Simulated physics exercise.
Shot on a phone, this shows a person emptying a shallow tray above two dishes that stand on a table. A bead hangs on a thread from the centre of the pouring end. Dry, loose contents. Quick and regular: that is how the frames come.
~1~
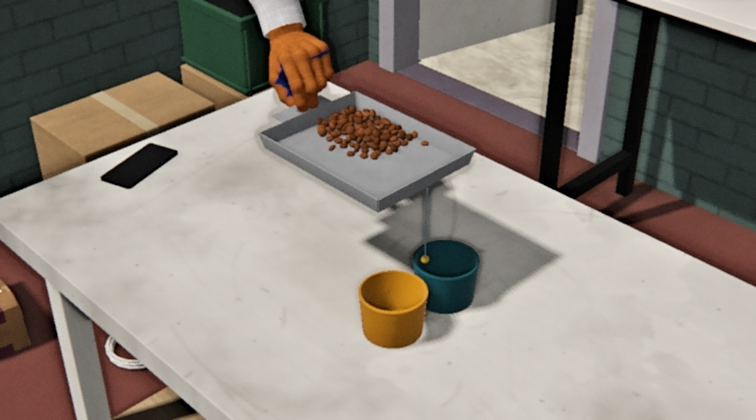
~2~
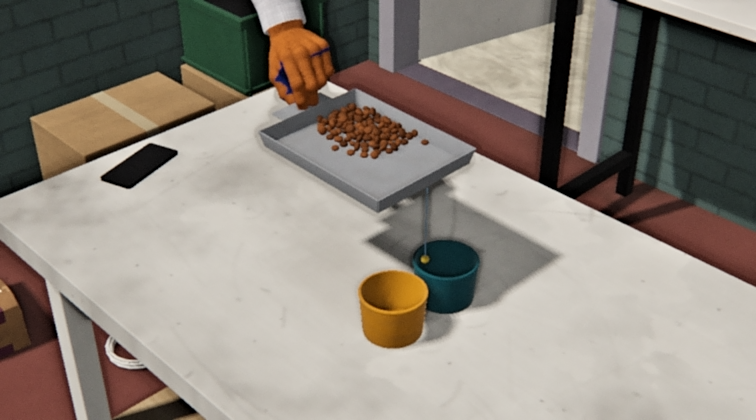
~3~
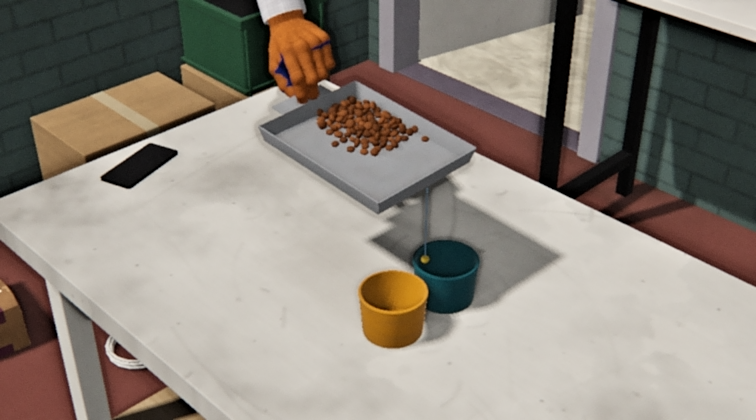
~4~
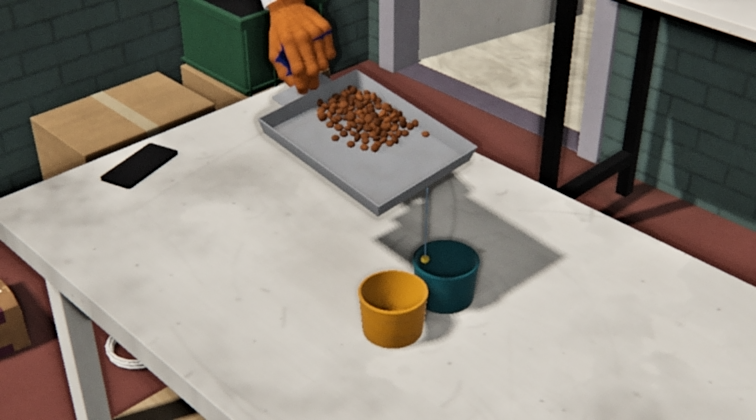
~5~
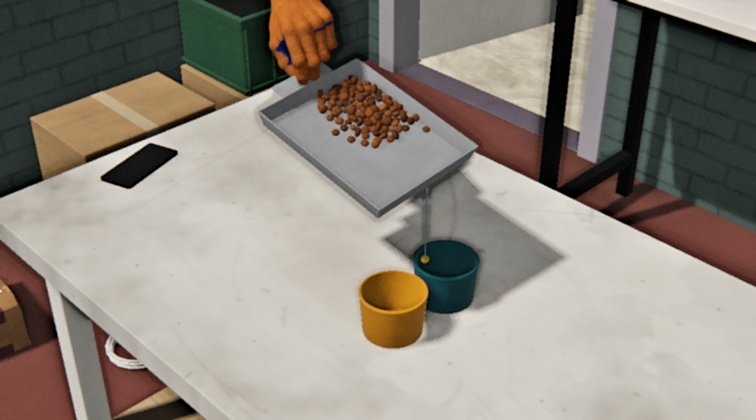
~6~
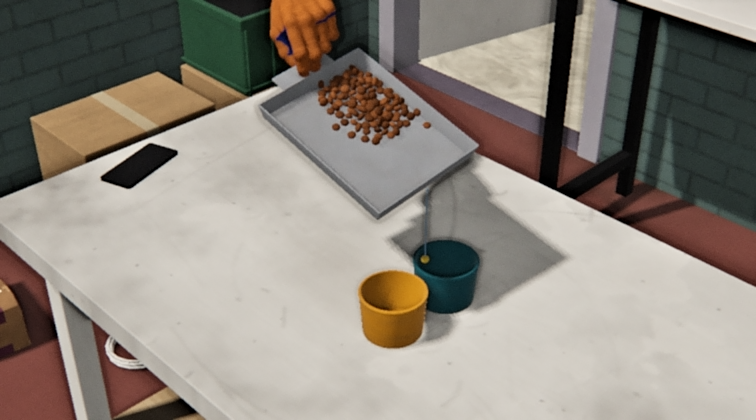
A gloved orange hand slowly raised the back of a shallow gray tray of brown kibble, tipping it slightly toward its left front corner, while the hanging bead and the yellow and teal dishes stayed still.
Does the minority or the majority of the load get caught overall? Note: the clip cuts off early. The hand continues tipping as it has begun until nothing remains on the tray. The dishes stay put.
More of the load is caught than lost.
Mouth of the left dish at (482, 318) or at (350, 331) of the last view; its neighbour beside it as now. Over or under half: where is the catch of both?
Shy of half, then past half.
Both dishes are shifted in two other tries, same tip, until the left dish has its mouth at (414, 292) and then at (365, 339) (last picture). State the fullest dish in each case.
It comes out as the one to the left in the first try and the one to the right in the second.
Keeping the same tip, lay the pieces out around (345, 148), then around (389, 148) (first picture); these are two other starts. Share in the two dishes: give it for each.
80 and 80 per cent.
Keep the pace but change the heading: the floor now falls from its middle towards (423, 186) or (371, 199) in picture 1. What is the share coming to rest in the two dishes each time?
So it's 20 percent with the first slope and 70 percent with the other.
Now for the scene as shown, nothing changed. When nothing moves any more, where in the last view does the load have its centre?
Roughly pixel (392, 333).
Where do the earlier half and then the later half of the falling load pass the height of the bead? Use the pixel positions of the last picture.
The first part passes (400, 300); everything after passes (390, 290).
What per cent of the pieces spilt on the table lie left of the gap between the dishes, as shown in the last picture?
Roughly 60 in a hundred.
Soon after the last picture, tray tipped steeply; most on the tray; about a quarter in the air.
A little later, tray tipped past a quarter turn; a small part on the tray; about a third in the left dish; about a third outside both; about a quarter in the air.
Later still, tray tipped past a quarter turn; about two thirds in the left dish; about a third outside both.
At rest, tray tipped past a quarter turn; about two thirds in the left dish; none in the right dish; about a third outside both.
